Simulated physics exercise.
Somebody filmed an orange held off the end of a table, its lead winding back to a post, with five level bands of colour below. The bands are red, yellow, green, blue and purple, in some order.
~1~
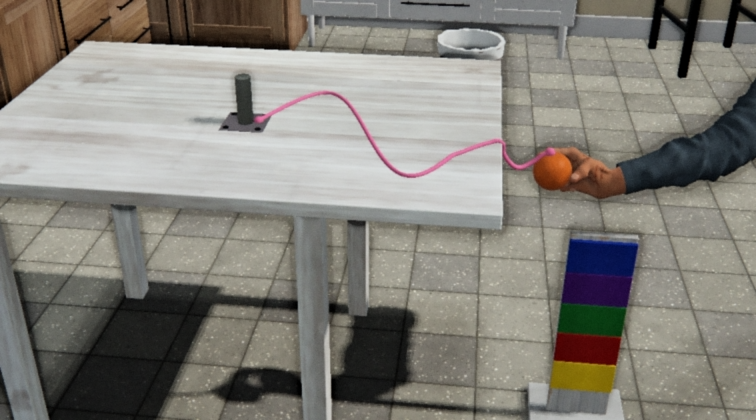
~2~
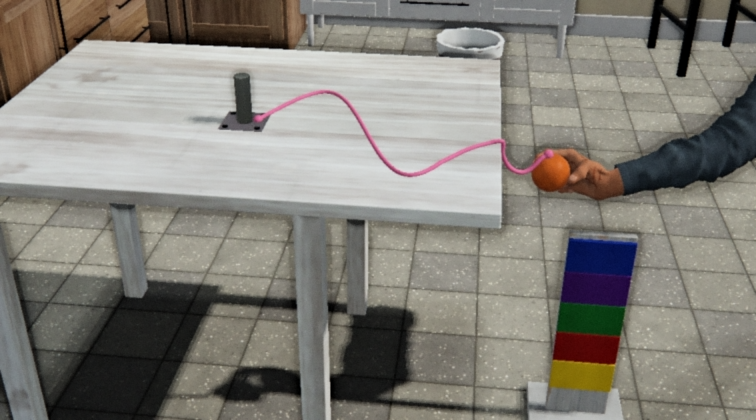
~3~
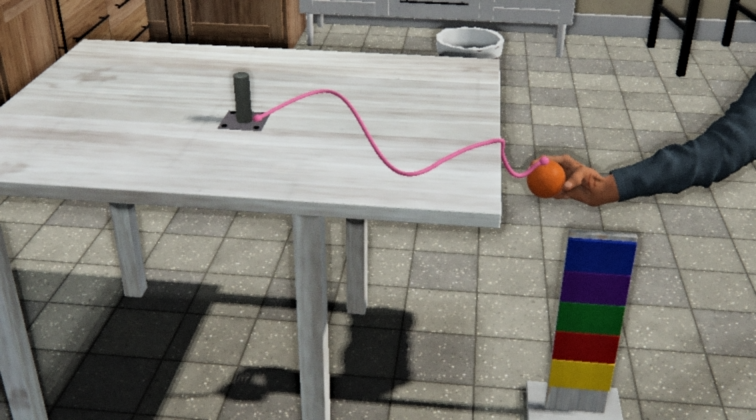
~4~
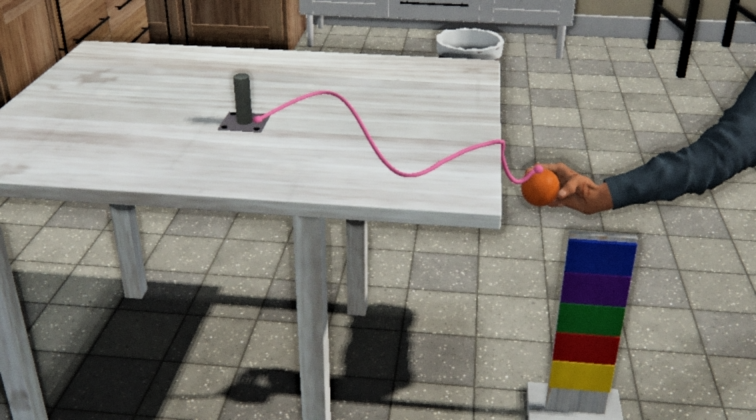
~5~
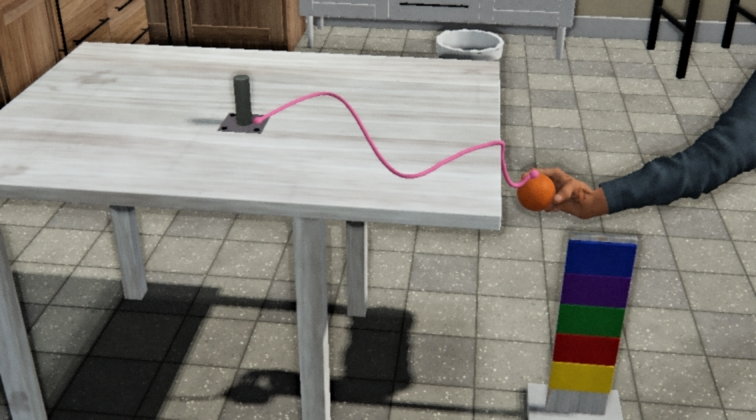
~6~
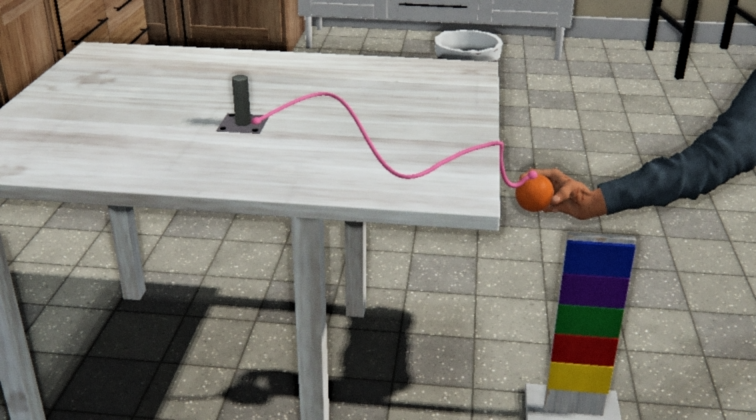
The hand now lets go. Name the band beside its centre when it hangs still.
Its centre hangs level with the yellow band.
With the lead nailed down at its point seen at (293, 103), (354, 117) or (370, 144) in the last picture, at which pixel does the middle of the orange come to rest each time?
In that order: (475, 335), (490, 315) and (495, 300).
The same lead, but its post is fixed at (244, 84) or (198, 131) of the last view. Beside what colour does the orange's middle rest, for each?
It would be red; red.
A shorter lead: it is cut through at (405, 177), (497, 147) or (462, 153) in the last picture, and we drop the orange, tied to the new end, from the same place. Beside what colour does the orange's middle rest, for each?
One after the other, none, it hangs higher; green; purple.
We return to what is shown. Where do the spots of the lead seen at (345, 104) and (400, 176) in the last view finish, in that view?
They go to (394, 127) and to (492, 192).
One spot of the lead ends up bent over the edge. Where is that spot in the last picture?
The one at (371, 146).
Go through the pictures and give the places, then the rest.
The first picture shows orange (553, 171); blue (602, 259); purple (597, 291); green (592, 321); red (587, 350); yellow (583, 378).
The second picture shows orange (550, 172); lead through (285, 105) (346, 102) (369, 138) (415, 175) (483, 145).
The third picture shows orange (546, 179).
The fourth picture shows orange (540, 187); lead through (285, 106) (346, 103) (369, 139) (414, 175) (483, 145).
The fifth picture shows orange (536, 192).
The sixth picture shows orange (534, 193); lead through (284, 107) (345, 104) (368, 140) (413, 177) (481, 147).
Soon after, orange near (454, 350); level with yellow.
After that, orange near (496, 365); level with yellow.
In the end, orange near (473, 358); level with yellow. Its middle rests at the yellow band.
